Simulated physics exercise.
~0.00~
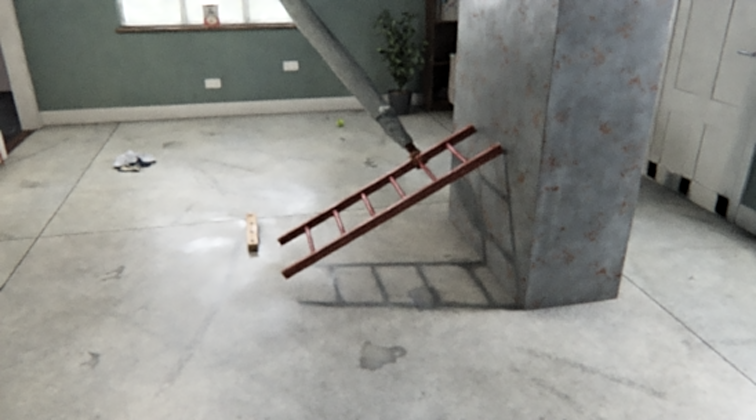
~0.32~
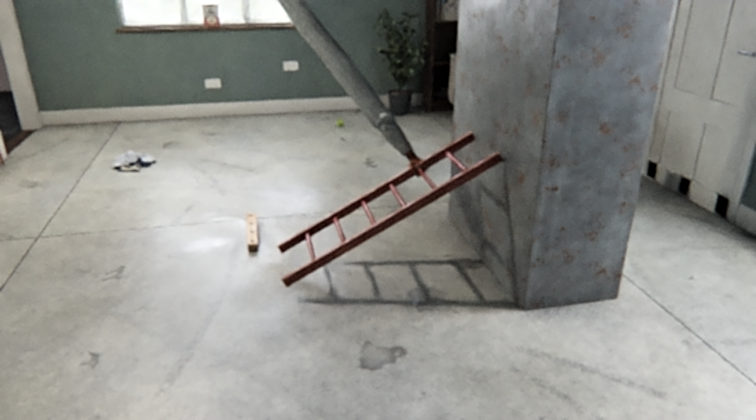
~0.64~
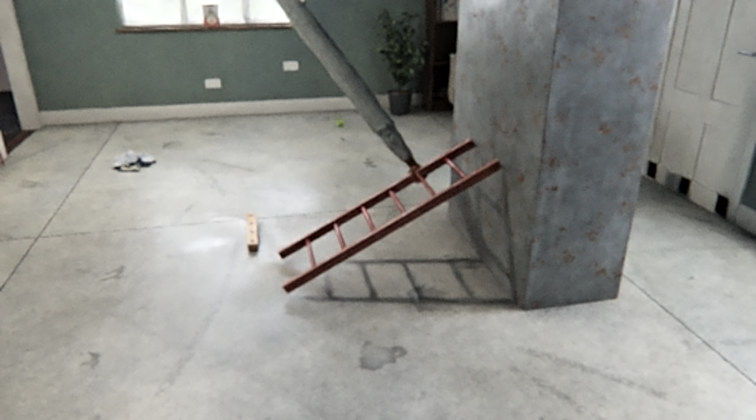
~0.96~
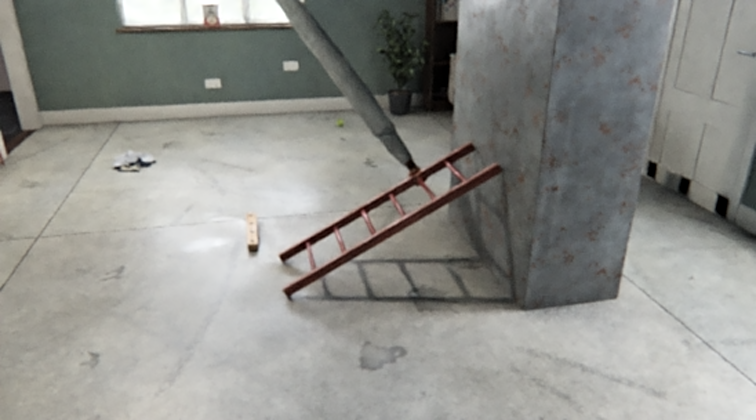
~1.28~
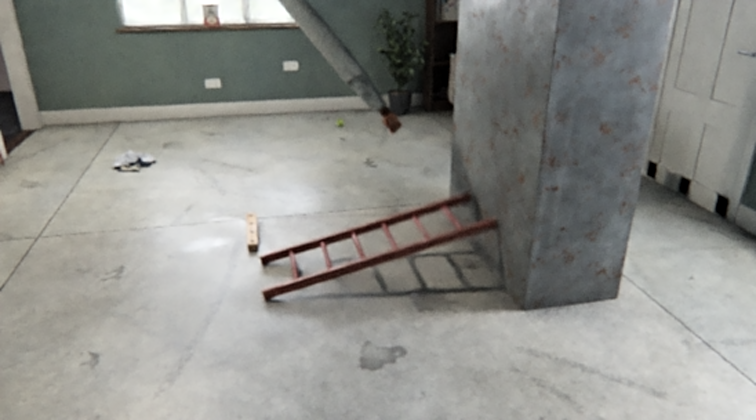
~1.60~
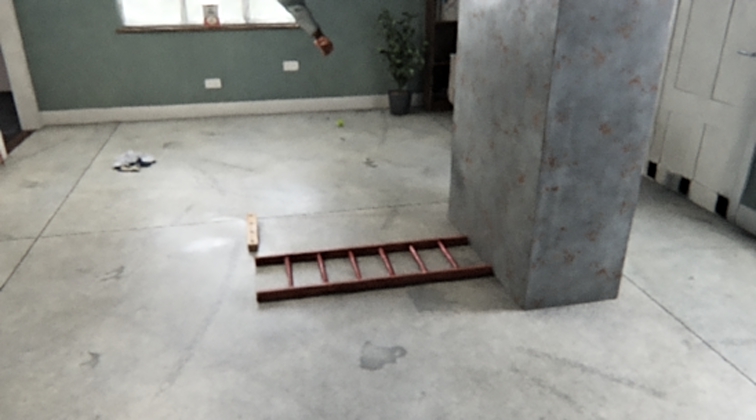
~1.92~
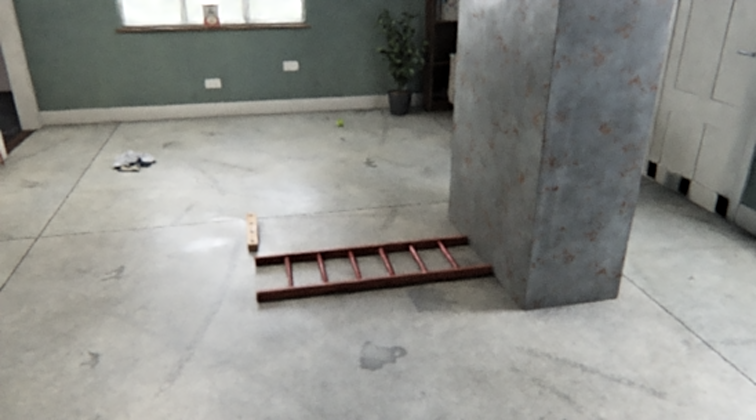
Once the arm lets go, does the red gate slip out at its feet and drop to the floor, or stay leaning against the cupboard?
It slips out at the feet and drops, ending up lying flat on the floor at the base of the cupboard.
